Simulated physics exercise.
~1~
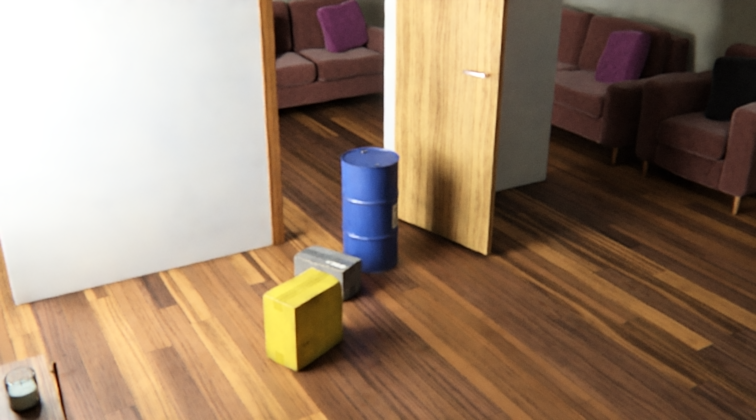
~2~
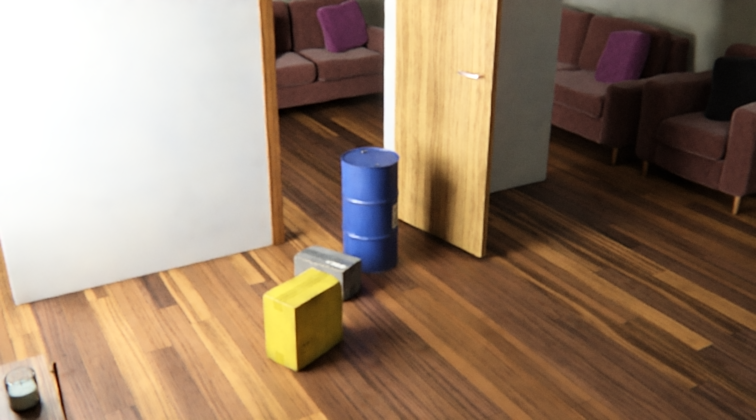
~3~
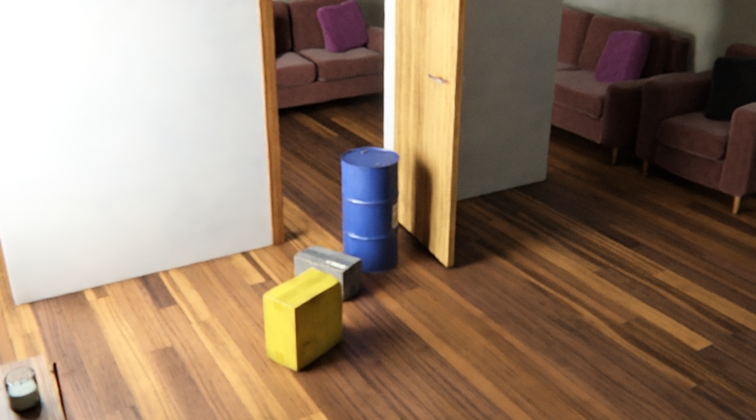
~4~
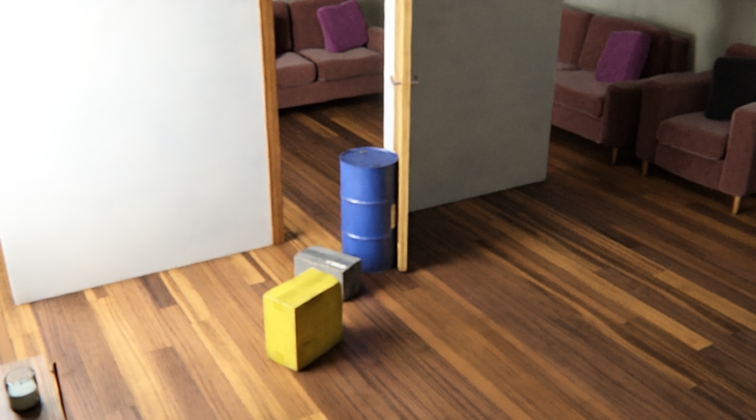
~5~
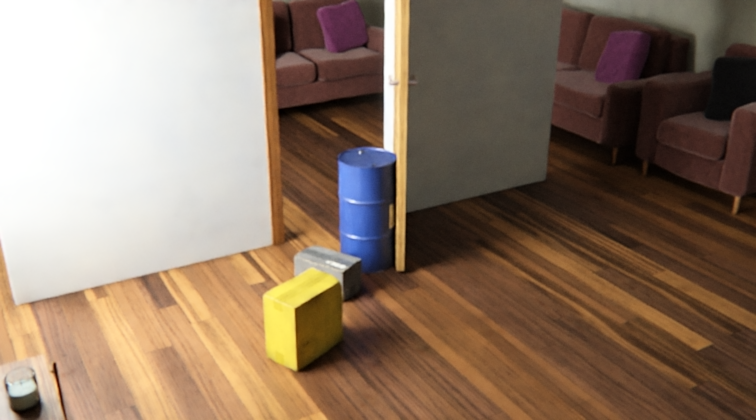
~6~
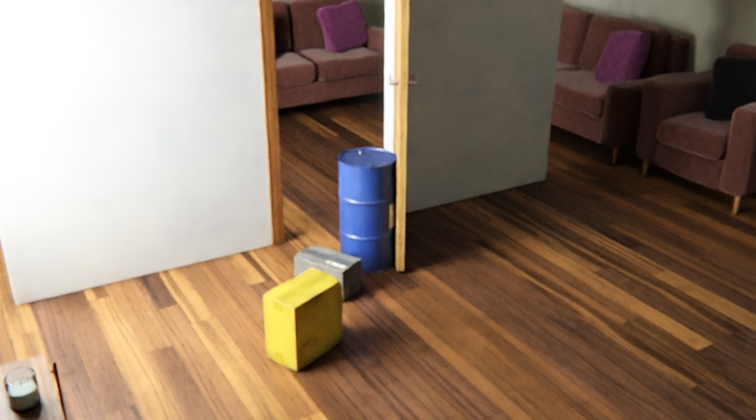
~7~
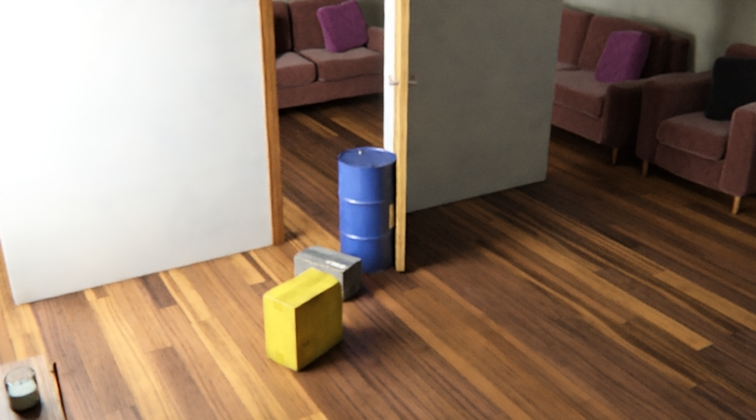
At first, a wooden door stands wide open in a room with a plank floor, with a blue drum, a grey parcel and a yellow box near it and pinkish sofas beyond. The door begins to swing to the left, slowly and then faster, its face narrowing from view. It keeps turning toward the drum until it is seen nearly edge-on. There it stops against the drum, which barely shifts, if at all. The door stays there, still well open, while the drum, parcel and box remain standing in their places.
